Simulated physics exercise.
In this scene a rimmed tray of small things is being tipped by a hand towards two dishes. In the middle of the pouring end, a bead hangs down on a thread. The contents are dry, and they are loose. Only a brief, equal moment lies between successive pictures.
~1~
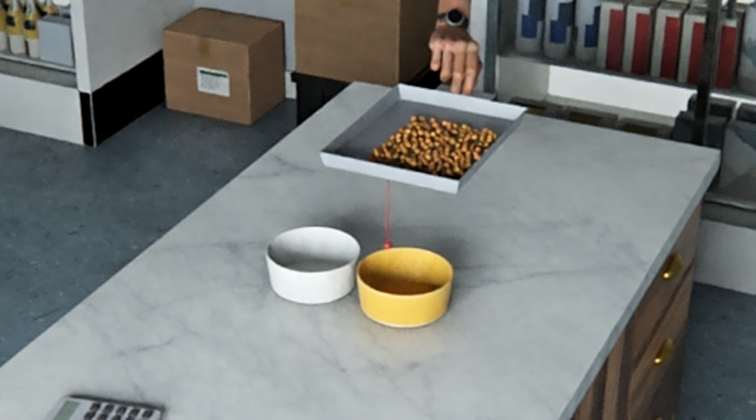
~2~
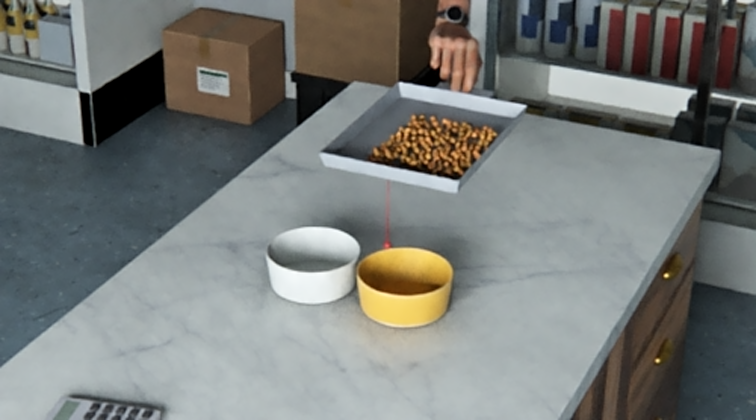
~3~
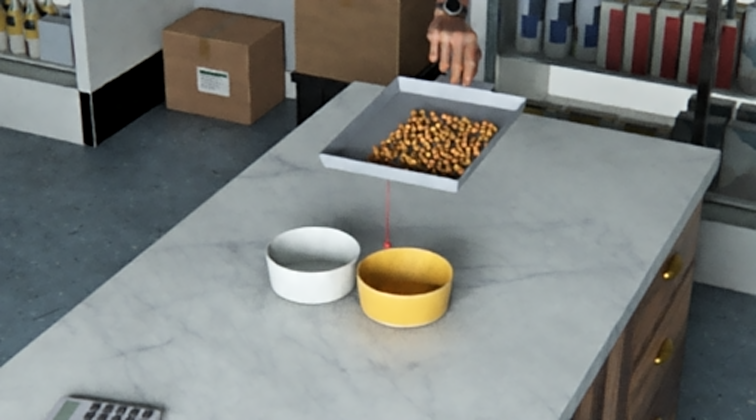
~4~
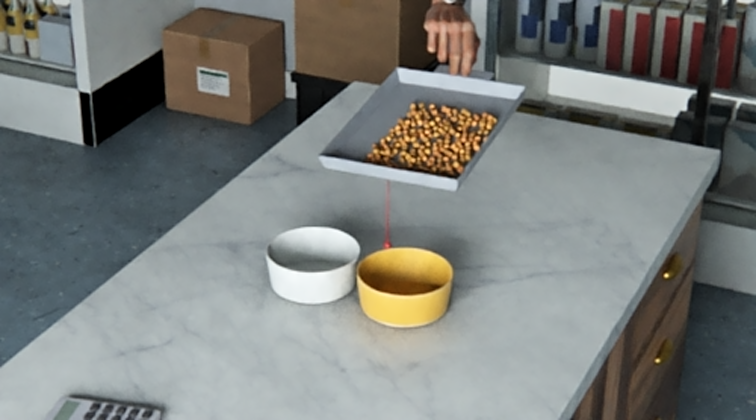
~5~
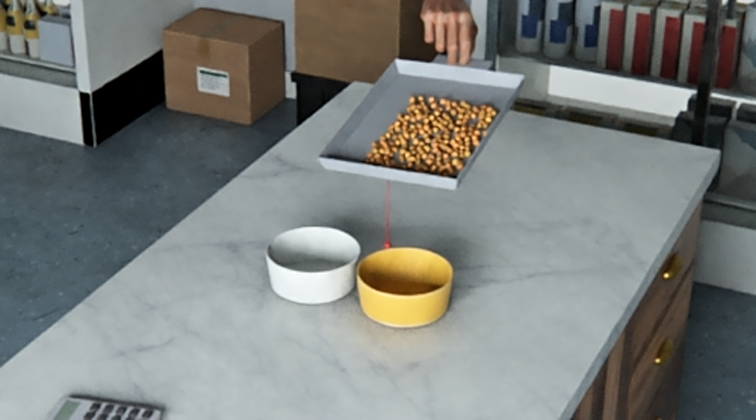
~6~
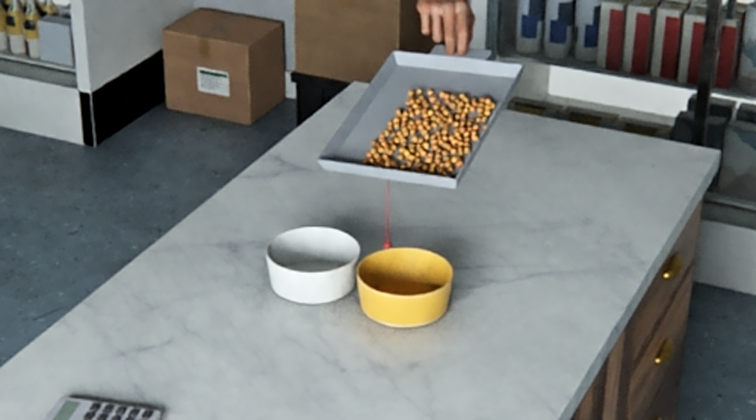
A hand raises the far end of a gray tray of roasted chickpeas above two bowls.
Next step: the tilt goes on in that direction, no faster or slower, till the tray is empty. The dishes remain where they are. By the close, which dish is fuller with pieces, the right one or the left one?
More lands left.
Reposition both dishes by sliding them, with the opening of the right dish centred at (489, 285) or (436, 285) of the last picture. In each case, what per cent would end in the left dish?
Close to 30 in a hundred, then close to 80 in a hundred.
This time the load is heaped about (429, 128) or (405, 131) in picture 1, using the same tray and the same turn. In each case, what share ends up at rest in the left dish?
In order, about 80 and 80 in a hundred.
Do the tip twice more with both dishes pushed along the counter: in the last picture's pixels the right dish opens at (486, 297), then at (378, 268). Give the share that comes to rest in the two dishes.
40 %, 90 %.
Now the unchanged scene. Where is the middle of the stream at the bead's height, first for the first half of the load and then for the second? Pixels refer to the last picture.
Around (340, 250) and then (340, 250).
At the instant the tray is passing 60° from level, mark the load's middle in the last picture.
The load is centred about (388, 150).
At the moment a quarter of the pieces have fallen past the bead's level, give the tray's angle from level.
Somewhere near 110°.
Shortly afterwards, tray tipped steeply; all but a few on the tray; only a few in the air.
Next, tray tipped right over; all but a few on the tray; only a few in the right dish; only a few in the left dish; only a few outside both; only a few in the air.
Some moments later, tray tipped past a quarter turn; near a quarter in the right dish; near half in the left dish; near a quarter outside both.
In the end, tray tipped past a quarter turn; near a quarter in the right dish; near half in the left dish; near a quarter outside both.
